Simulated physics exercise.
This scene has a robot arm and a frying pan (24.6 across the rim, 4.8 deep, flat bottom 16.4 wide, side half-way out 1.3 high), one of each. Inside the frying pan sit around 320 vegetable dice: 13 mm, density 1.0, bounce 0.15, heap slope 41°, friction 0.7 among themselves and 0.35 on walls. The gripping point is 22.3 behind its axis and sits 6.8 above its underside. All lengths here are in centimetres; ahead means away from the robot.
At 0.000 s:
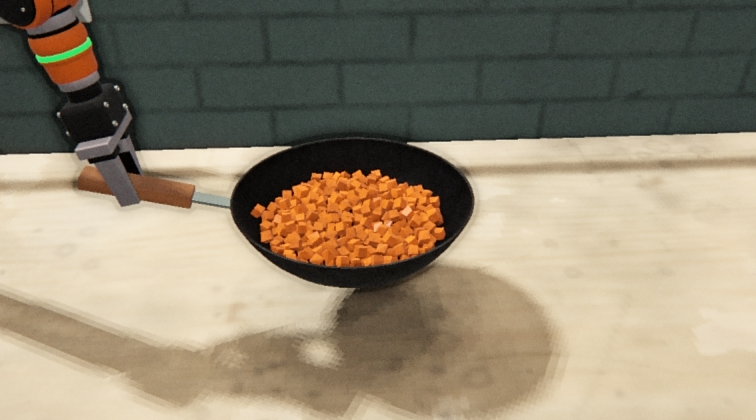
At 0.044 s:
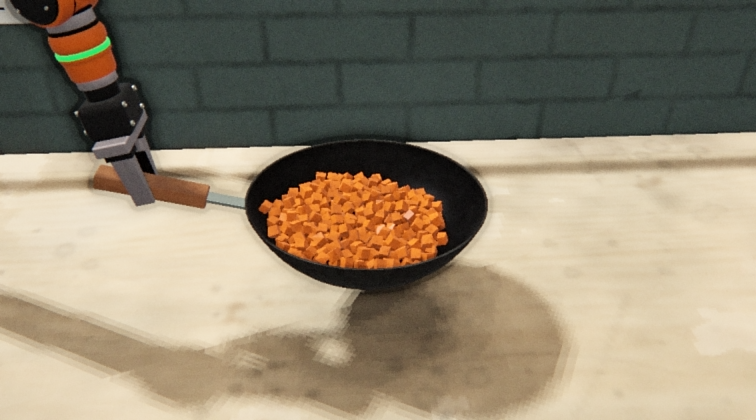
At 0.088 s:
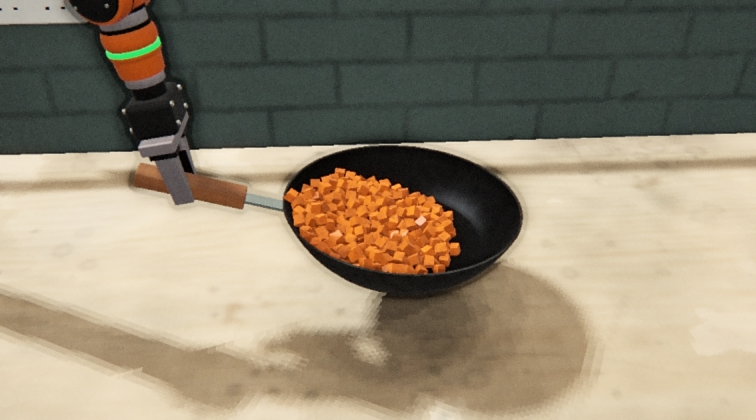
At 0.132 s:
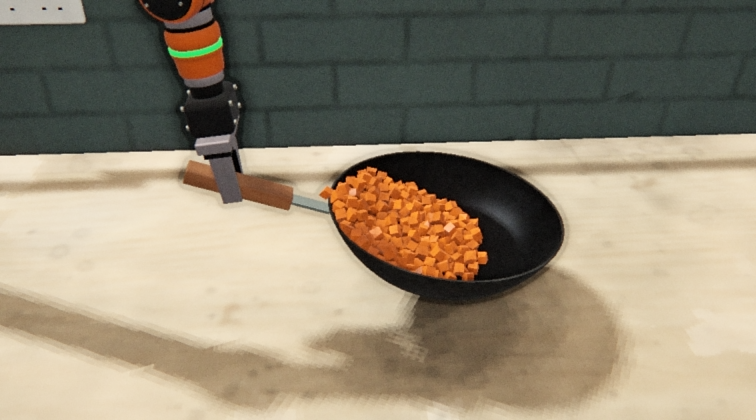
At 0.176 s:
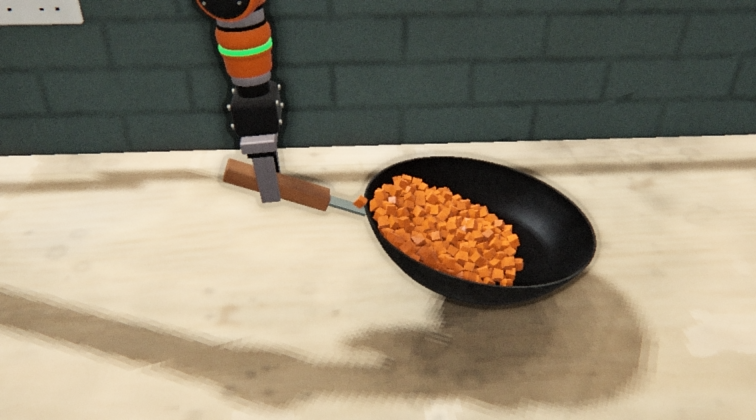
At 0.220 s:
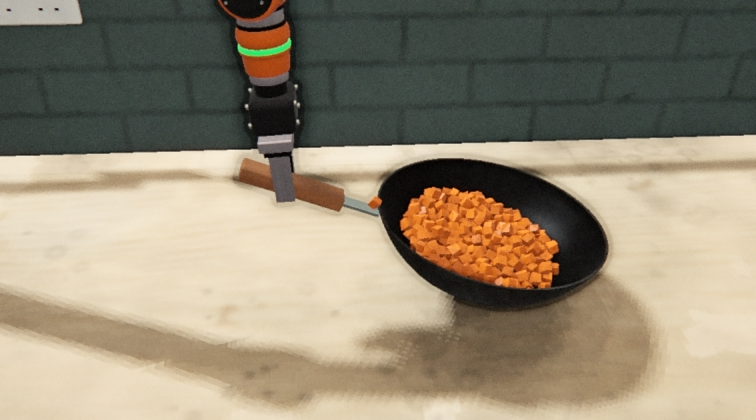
A robot arm moves a black pan of orange cubes rightward, tilting it forward.
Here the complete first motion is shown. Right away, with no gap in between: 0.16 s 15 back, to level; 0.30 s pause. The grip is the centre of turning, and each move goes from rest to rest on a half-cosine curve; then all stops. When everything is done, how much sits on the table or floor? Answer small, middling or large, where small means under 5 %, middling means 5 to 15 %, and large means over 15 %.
Small.
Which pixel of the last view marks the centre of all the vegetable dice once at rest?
Resting centre, last frame: Approx. (315, 223) px.
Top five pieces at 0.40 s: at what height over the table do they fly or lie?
About 25 cm.
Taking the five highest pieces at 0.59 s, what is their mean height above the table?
Close to 16 cm.
By 0.40 s, level, highest piece 25 above the table; 254 in the frying pan, 71 in flight or on a rim.
By 0.59 s, level, highest piece 16 above the table; 317 in the frying pan, 1 on the table or floor, 7 in flight or on a rim.
By 0.88 s, level, highest piece 16 above the table; 317 in the frying pan, 8 on the table or floor.
By 1.93 s, level, highest piece 16 above the table; 317 in the frying pan, 8 on the table or floor.
Final count, 317 in the frying pan, 8 on the table or floor. That is 2 % on the table or floor.
